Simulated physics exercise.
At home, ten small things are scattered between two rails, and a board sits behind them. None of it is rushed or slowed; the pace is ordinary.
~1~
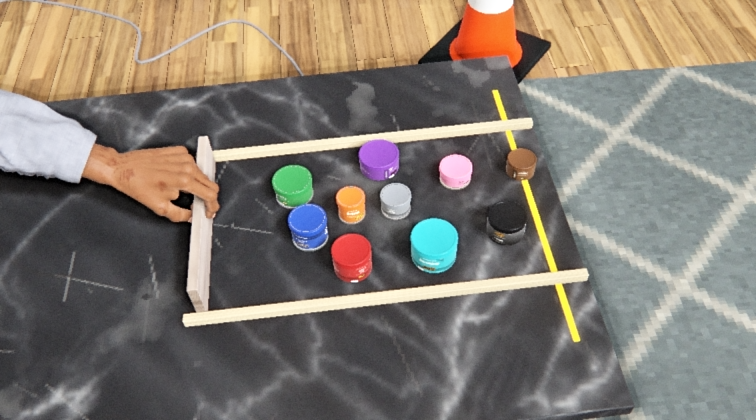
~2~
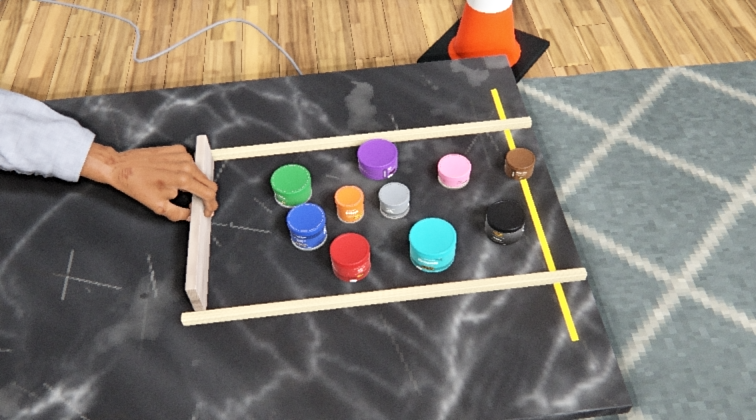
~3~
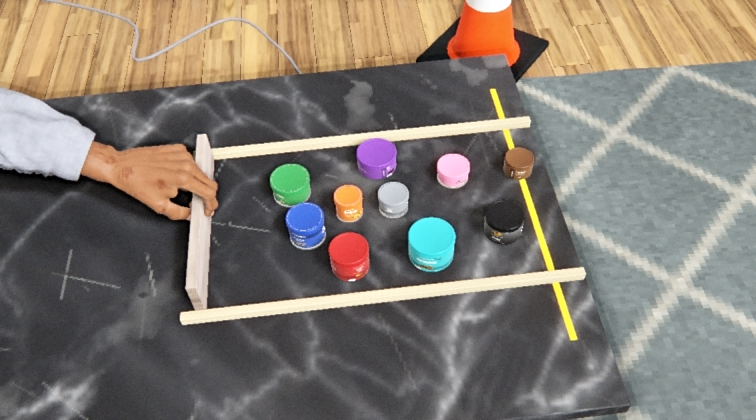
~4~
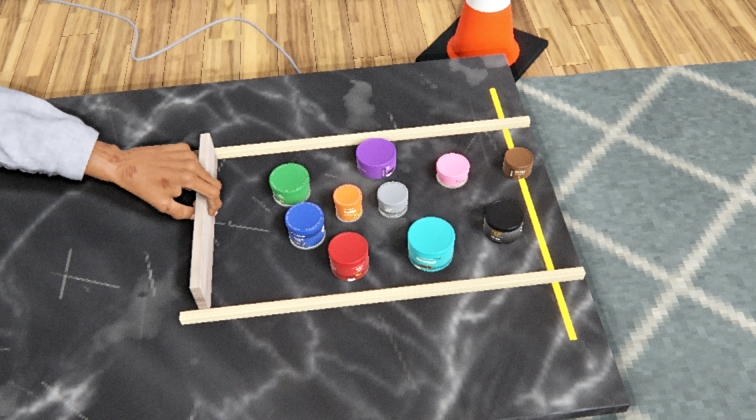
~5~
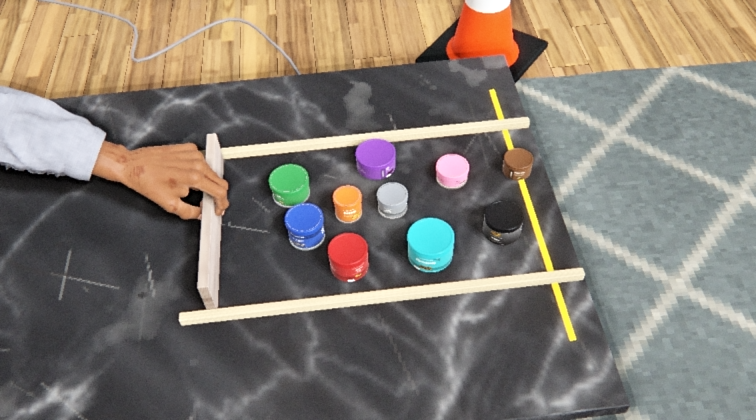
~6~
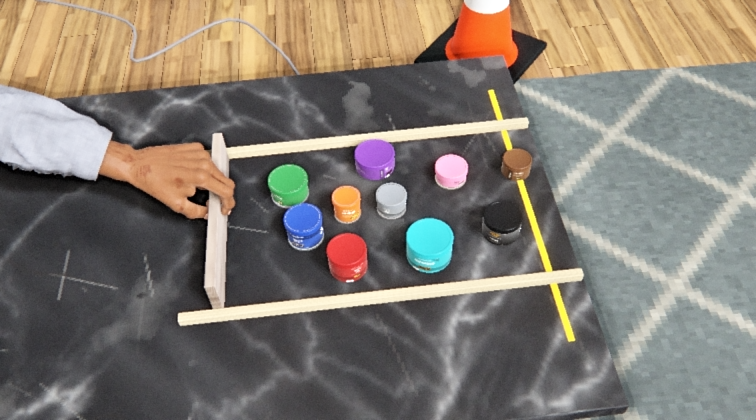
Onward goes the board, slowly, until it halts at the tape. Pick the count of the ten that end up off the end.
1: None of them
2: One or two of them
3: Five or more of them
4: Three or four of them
3.
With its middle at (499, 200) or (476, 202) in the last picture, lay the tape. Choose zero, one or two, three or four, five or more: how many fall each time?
The first spot gives either one or two and the second gives just one or two.
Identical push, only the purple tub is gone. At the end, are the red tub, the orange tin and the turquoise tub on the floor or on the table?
Red tub - safe; orange tin - safe; turquoise tub - gone.
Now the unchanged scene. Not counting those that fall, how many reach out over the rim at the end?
Count: 4.
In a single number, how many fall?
Result: A total of 5.
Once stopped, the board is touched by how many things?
At rest, 5 are in contact.
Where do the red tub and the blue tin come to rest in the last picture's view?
The first near (564, 243), the second near (552, 209).
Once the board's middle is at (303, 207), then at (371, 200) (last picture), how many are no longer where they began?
Counts: 2 / 7.
Soon after, none off yet; brown tub at rest near (516, 165); black tub at rest near (502, 223); pink tin at rest near (451, 172).
Then, none off yet; brown tub at rest near (516, 165); black tub moved a little near (519, 216); pink tin moved about its own width near (474, 170).
At rest, the number that fall off is five or more; fallen, grey tin, turquoise tub, pink tin, black tub and brown tub.
